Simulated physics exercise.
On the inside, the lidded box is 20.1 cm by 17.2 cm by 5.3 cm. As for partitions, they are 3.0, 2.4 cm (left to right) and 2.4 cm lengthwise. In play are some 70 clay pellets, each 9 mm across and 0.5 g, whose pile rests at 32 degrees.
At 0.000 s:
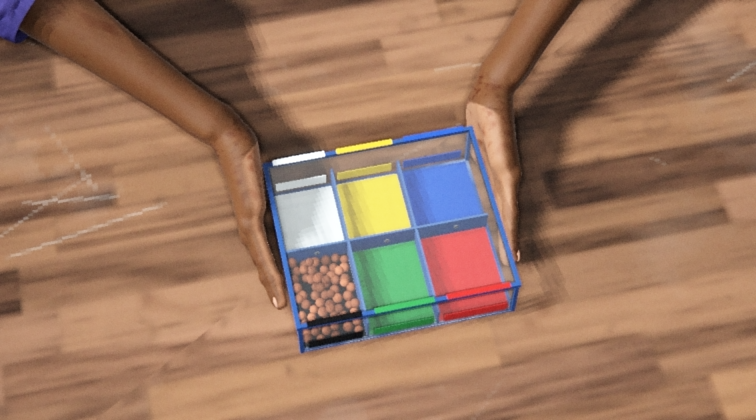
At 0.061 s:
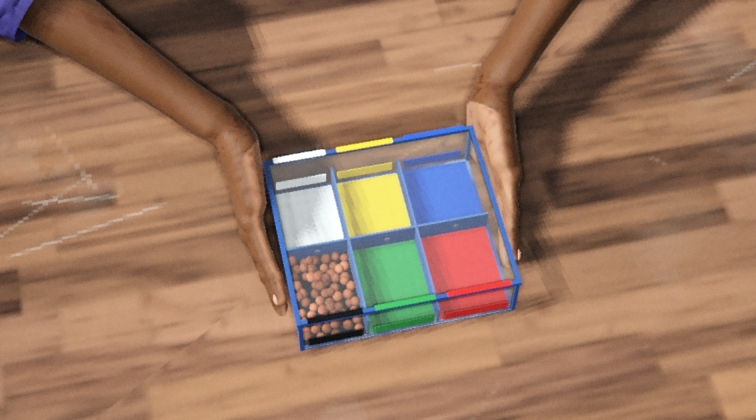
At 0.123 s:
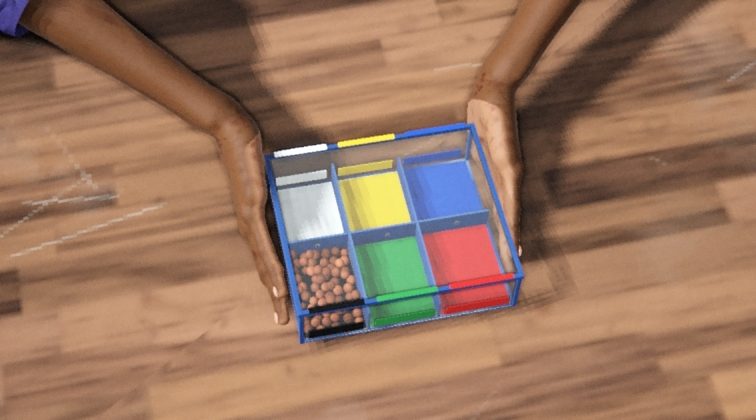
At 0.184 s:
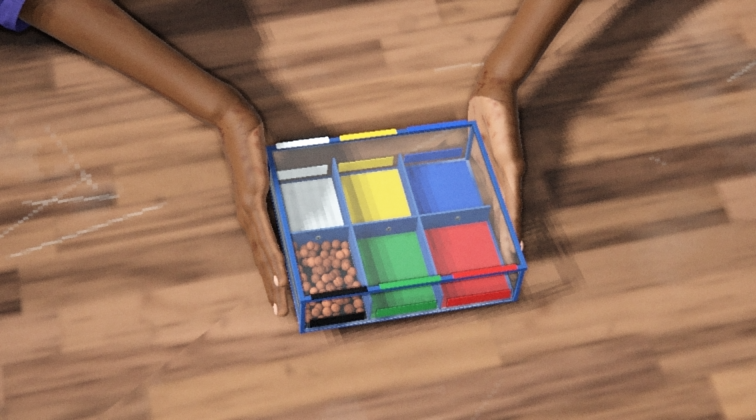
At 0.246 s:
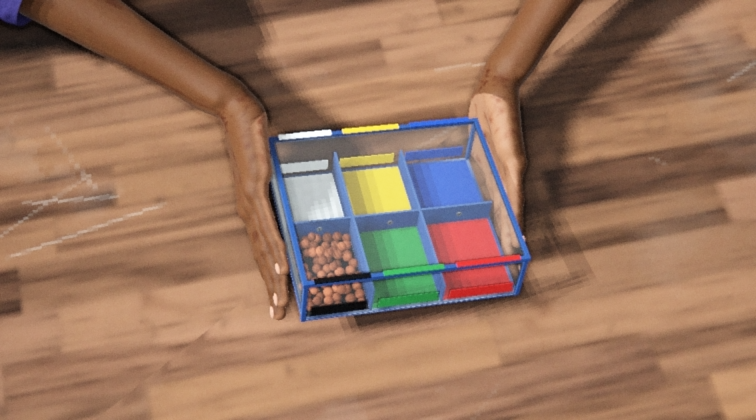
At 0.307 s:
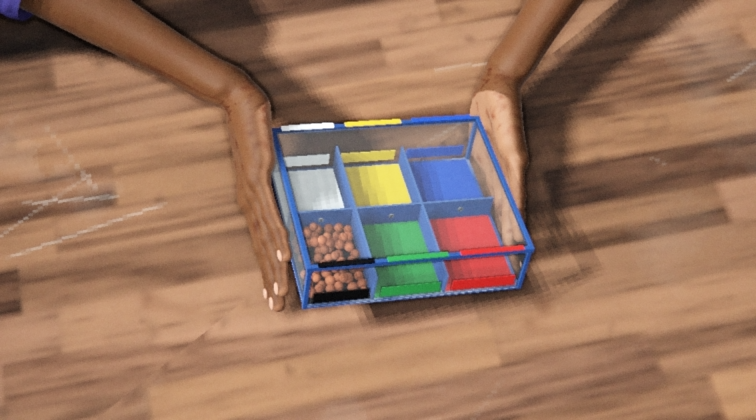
Over a wooden floor, two hands held a clear, lidded box with six coloured compartments, brown pellets filling the black one, and slowly tilted it so its front edge rose slightly.
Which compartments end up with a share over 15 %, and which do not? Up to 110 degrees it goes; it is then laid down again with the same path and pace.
Red not over, blue over, green not over, yellow not over, white not over, black not over.
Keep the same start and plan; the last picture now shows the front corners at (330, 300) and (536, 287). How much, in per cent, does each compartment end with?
Final shares: Red 70%, blue 0%, green 10%, yellow 0%, white 0%, black 20%.
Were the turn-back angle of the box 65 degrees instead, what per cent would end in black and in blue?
Black: 100; blue: 0 (per cent).
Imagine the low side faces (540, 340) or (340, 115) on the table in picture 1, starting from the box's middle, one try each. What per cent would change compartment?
Around 70 % for the first direction, around 100 % for the second.
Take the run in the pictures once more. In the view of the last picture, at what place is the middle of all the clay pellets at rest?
Once everything settles, the centre is around (443, 172).
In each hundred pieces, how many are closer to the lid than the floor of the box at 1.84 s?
About 70 per cent.
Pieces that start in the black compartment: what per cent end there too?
Roughly 0 per cent.
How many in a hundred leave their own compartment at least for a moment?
Close to 95 in a hundred.
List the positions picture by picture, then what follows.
The first picture shows box tilt 0 degrees, front corners at (300, 325) and (516, 283); black 100 %.
The second picture shows box tilt 1 degrees, front corners at (301, 322) and (517, 281).
The third picture shows box tilt 4 degrees, front corners at (302, 312) and (519, 275), lowest corner right back.
The fourth picture shows box tilt 8 degrees, front corners at (304, 298) and (522, 266), lowest corner right back.
The fifth picture shows box tilt 12 degrees, front corners at (307, 283) and (525, 257), lowest corner right back.
The sixth picture shows box tilt 16 degrees, front corners at (311, 267) and (529, 248), lowest corner right back; black 100 %. The box's pace is about 65 degrees a second.
After 1.84 s, tilt 110 degrees; blue 5 %, green 5 %, yellow 35 %, white 5 %, black 50 %.
After 2.86 s, tilt 50 degrees; blue 90 %, yellow 5 %, black 5 %.
After 3.87 s, tilt 0 degrees; blue 90 %, yellow 5 %, black 5 %.
In the end, at 4.7 s, red 0 %, blue 90 %, green 0 %, yellow 5 %, white 0 %, black 5 %.
